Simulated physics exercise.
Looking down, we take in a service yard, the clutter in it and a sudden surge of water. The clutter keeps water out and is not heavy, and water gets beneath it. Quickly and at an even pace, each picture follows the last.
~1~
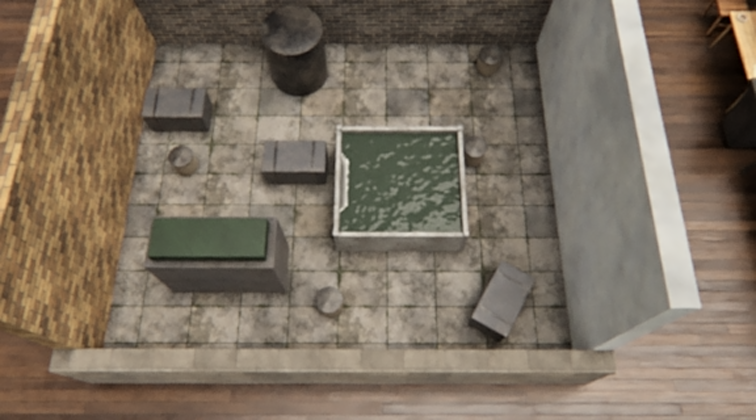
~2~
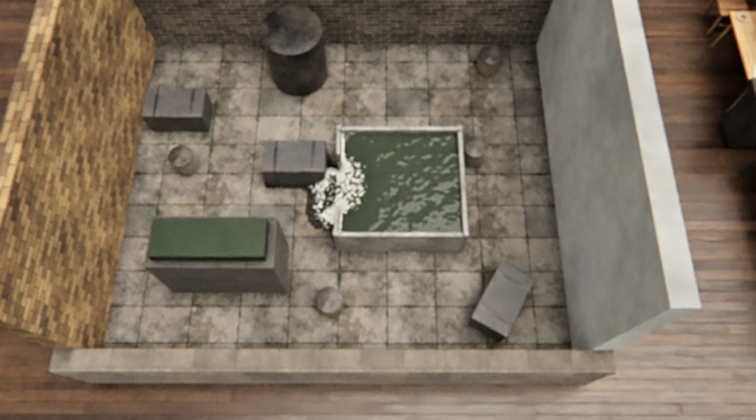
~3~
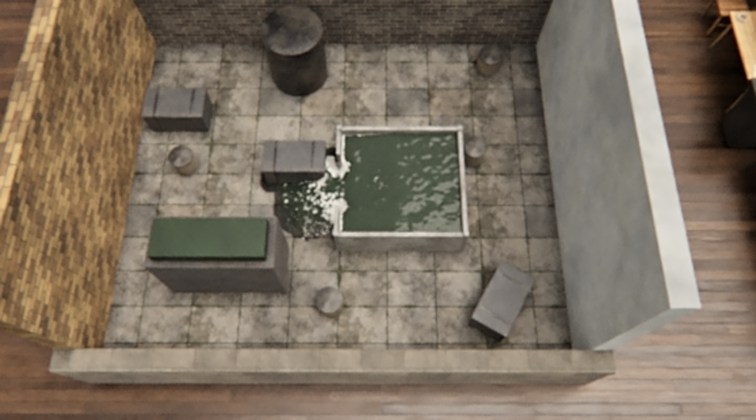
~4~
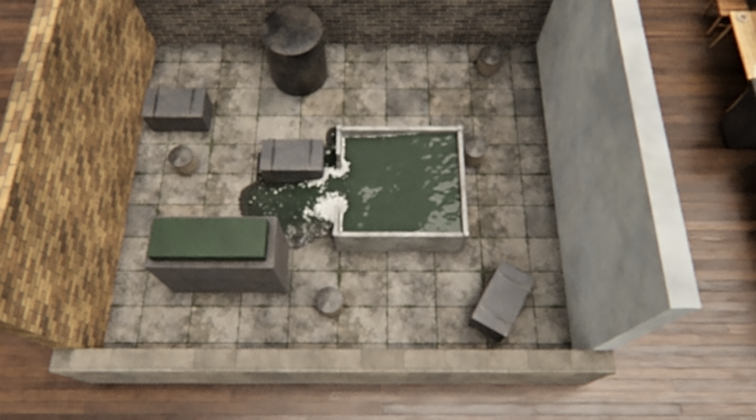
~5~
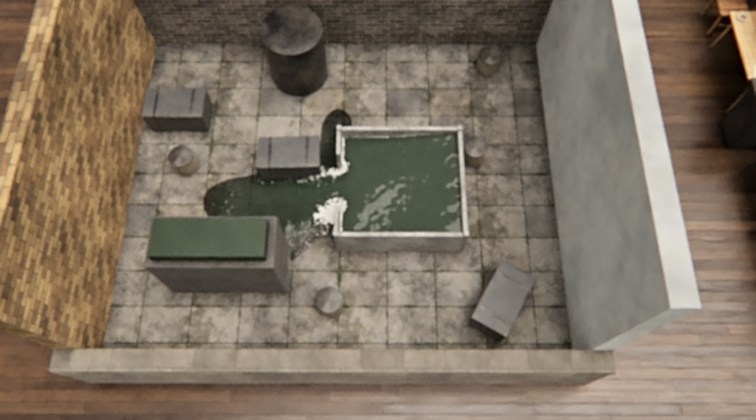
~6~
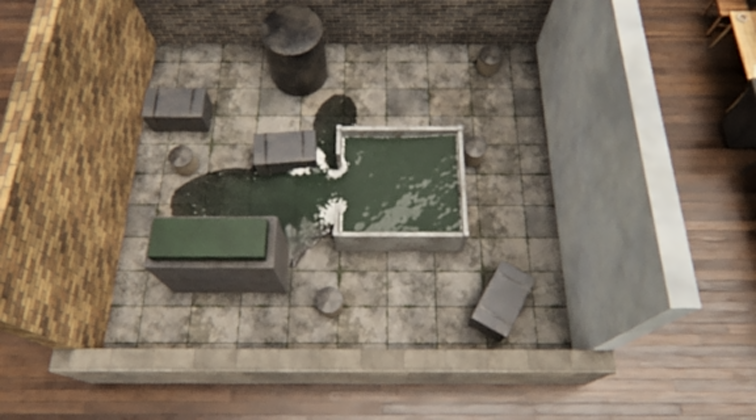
Dark green water bursts in white froth from the left side of a square tank in a walled, stone-paved yard seen from above. It spreads left between a grey trunk and a green-topped block, then also creeps out behind the tank, while the nearby trunk shifts slightly left and the other objects stay put.
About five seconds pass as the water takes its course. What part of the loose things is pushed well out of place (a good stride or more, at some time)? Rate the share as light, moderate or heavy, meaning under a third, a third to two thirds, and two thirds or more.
Moderate.
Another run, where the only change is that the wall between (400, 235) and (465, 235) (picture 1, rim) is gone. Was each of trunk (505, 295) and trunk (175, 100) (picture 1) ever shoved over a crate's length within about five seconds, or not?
First beyond that mark, then under that mark.
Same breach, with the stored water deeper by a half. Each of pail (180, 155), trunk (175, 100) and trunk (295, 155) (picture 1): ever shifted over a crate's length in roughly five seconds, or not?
As asked: Went the distance, went the distance, went the distance.
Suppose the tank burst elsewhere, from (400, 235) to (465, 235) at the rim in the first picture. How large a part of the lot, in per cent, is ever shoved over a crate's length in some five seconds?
Roughly 10 %.
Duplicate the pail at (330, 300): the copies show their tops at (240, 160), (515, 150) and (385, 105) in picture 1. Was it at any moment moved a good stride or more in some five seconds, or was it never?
Taking them one at a time: Goes the distance; falls short; falls short.
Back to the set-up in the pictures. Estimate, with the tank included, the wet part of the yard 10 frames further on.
Estimate: Close to 40 in a hundred.
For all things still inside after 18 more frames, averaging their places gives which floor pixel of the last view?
Close to pixel (344, 152).
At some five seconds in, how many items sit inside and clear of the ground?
Counting them up gives 1.
A moment on, 0 of 7 are well off their spots; 0 afloat.
Next, 2 of 7 are well off their spots; 1 afloat.
Later, 3 of 7 are well off their spots; 1 afloat.
In the end, 3 of 7 are well off their spots, and 3 have been at some point; 1 afloat.
